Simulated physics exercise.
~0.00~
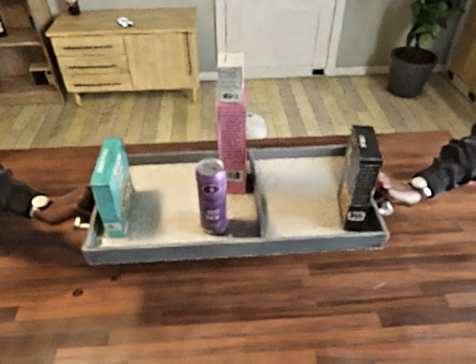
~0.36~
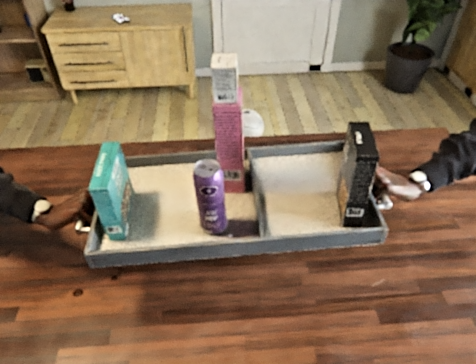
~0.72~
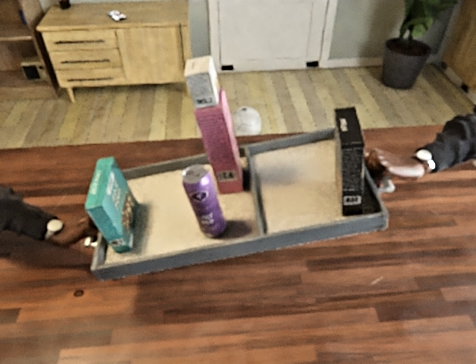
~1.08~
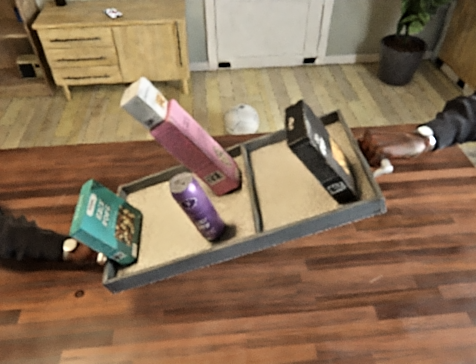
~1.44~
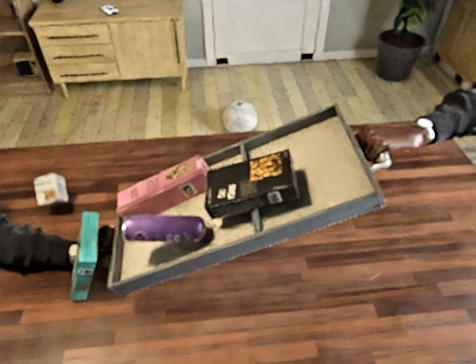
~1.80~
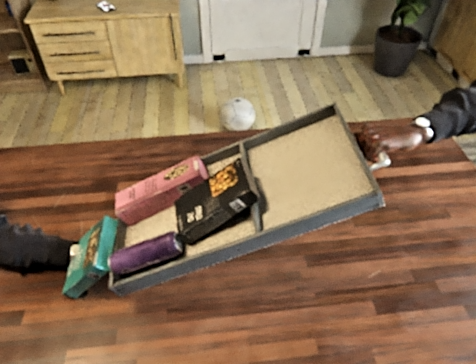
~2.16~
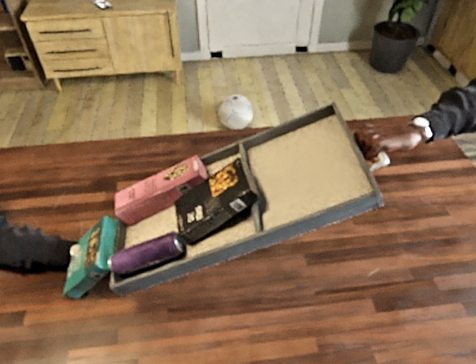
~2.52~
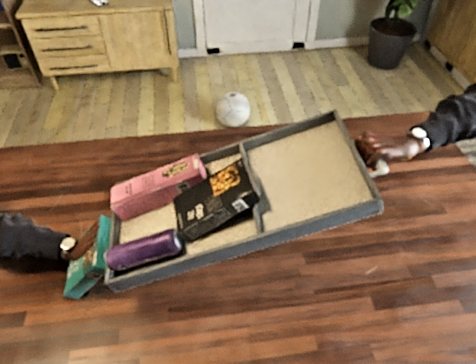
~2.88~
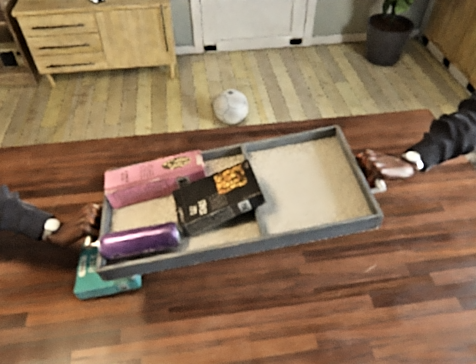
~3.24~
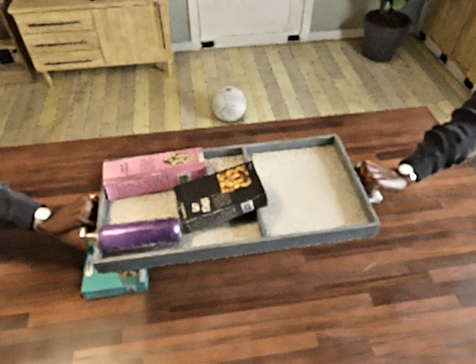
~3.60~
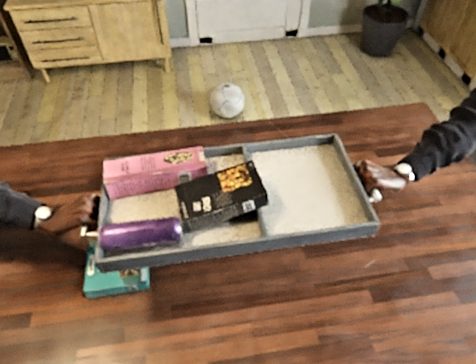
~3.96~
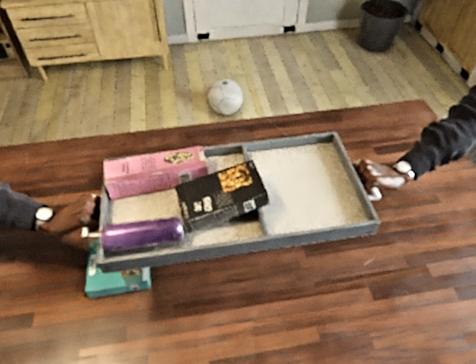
We see two hands tilt a divided tray steeply down to the left, toppling a purple can and pink and black cartons while a white carton and turquoise packet tumble off; levelled again, the tray holds three fallen items, the turquoise packet lying beneath its left end.
